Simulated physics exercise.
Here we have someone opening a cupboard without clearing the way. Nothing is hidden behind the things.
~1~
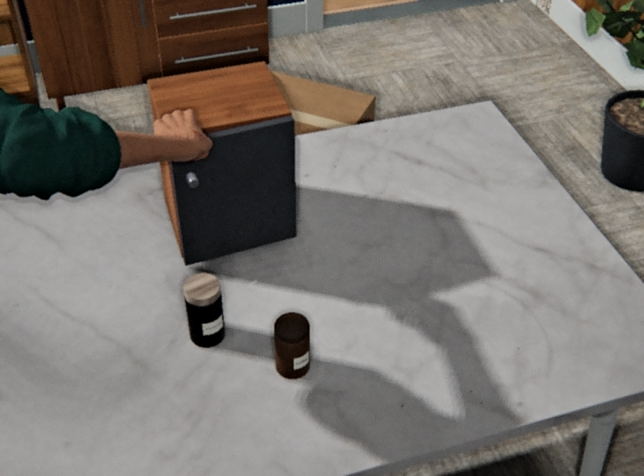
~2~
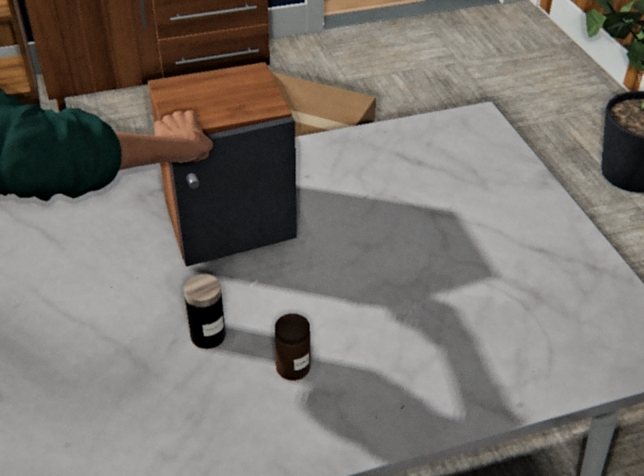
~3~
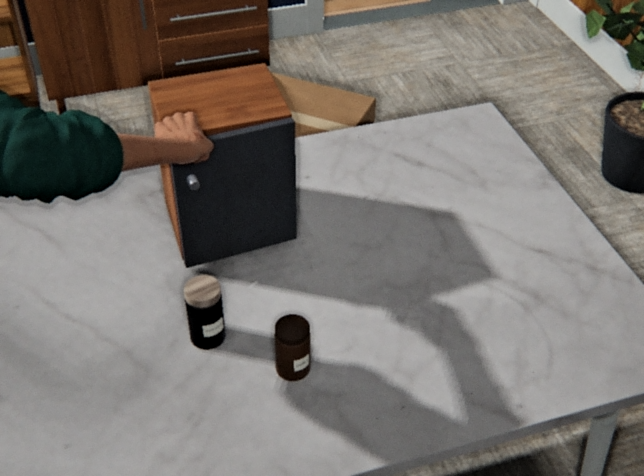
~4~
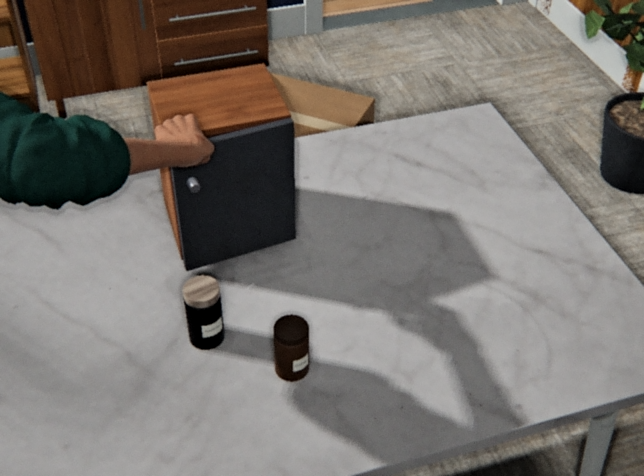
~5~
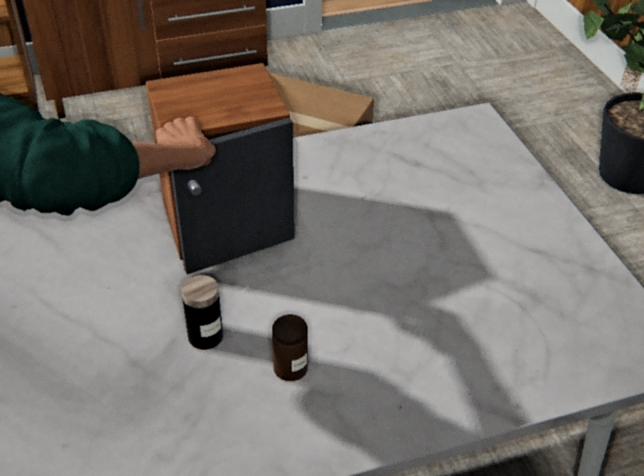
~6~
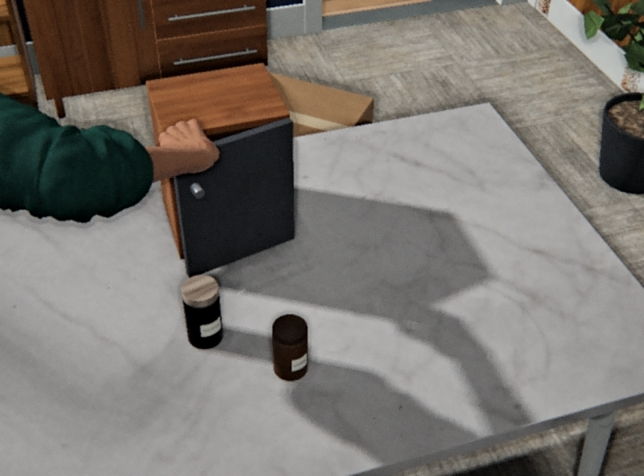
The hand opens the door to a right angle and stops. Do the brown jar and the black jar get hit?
The brown jar remains where it is; the black jar remains where it is.
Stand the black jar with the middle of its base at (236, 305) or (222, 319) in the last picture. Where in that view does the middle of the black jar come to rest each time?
Close to (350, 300) and (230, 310).
Then, 0.88 s on from there, door 41° open; brown jar at rest near (290, 348); black jar at rest near (203, 313).
Then, 1.92 s on from there, door 75° open; brown jar at rest near (290, 348); black jar at rest near (203, 313).
In the end, the brown jar escapes contact, near (290, 348); the black jar escapes contact, near (203, 313).
